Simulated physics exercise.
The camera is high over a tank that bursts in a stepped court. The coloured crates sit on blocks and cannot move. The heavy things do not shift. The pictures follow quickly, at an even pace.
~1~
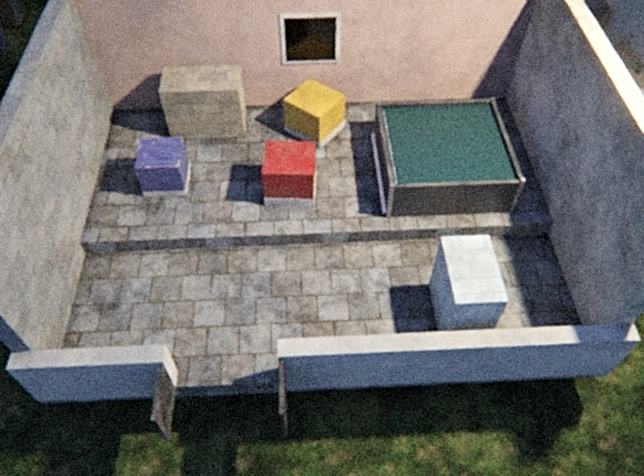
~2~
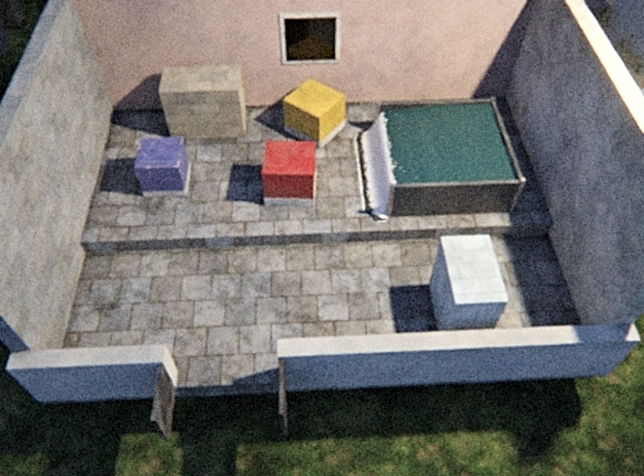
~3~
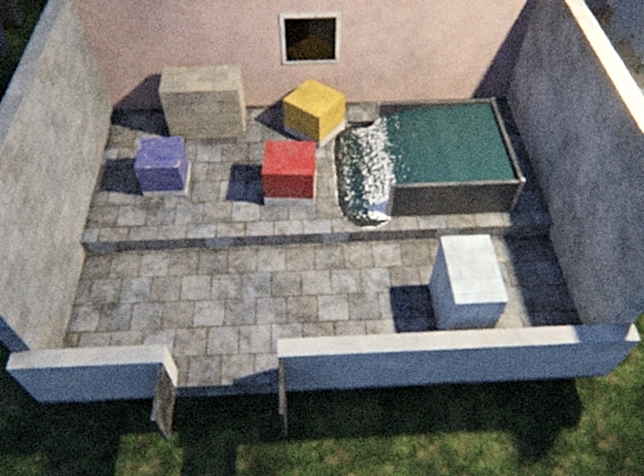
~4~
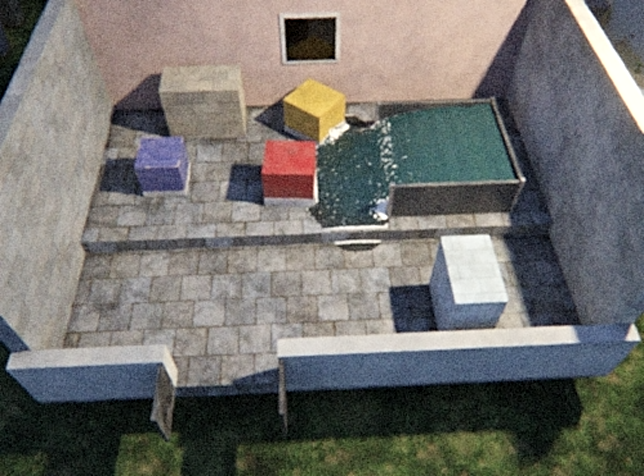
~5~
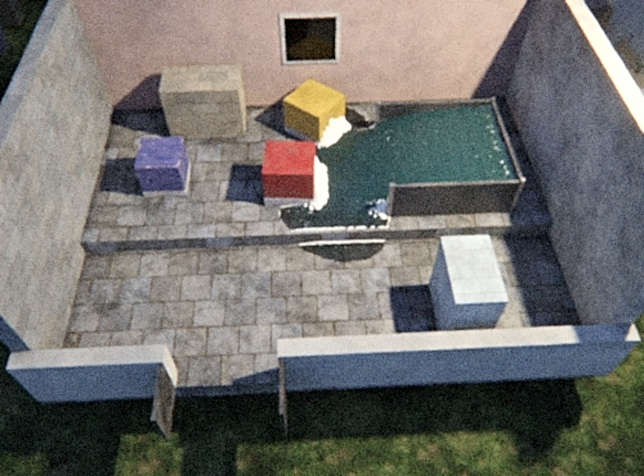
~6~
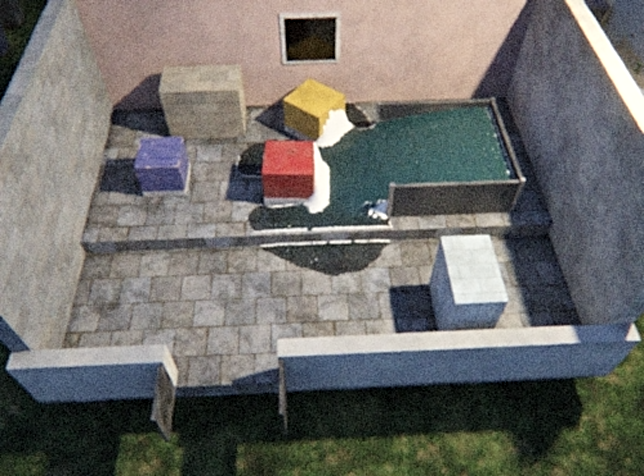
A walled, stepped court paved in pale stone, with a small window in its pinkish back wall and grass outside, is seen from high above by a still camera. Purple, tan, red and yellow blocks stand left of an open tank of green water, with a white block on the lower level. The tank's left side gives way, and water pours leftward, foams against the red and yellow blocks, and spreads over the step onto the lower paving.
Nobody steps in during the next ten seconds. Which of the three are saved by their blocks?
The red crate is soaked; the blue crate is soaked; the yellow crate is soaked.
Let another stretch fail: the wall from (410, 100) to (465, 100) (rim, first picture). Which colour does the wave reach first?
First comes the one in yellow.
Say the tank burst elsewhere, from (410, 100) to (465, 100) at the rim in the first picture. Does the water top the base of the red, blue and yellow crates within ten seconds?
Then: Red crate is safe, blue crate is safe, yellow crate is wetted.
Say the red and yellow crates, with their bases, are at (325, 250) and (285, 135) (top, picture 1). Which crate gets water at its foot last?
I say the blue one.
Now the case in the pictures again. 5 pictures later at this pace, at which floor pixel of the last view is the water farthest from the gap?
Close to (125, 154).
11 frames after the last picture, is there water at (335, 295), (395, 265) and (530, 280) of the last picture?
One after the other: Under water, no water, free of water.
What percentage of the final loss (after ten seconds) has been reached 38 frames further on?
Near 55 in a hundred.
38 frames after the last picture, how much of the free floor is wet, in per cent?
I make it 90 per cent.
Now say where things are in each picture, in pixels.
The first picture shows the open tank at (445, 143) is whole and still.
In the second picture, water pours out at (384, 162) and has run to (384, 219).
In the third picture, water pours out at (384, 164) and has run to (350, 129).
In the fourth picture, the front is at a hidden place, out from the gap at (384, 165).
In the fifth picture, water pours out at (384, 166) and has run to (289, 219).
In the sixth picture, the front is at (246, 156), out from the gap at (384, 166).
A moment on, water covers 30 % of the floor; the red crate water round its plinth, the blue crate water round its plinth, the yellow crate water round its plinth.
Next, water covers 55 % of the floor; the red crate water round its plinth, the blue crate water round its plinth, the yellow crate water round its plinth.
Then, water covers 75 % of the floor; the red crate water round its plinth, the blue crate water round its plinth, the yellow crate water round its plinth.
Later, water covers 90 % of the floor; the red crate water round its plinth, the blue crate water round its plinth, the yellow crate water round its plinth.
In the end, water covers 100 % of the floor; the red crate was topped, the blue crate was topped, the yellow crate was topped.
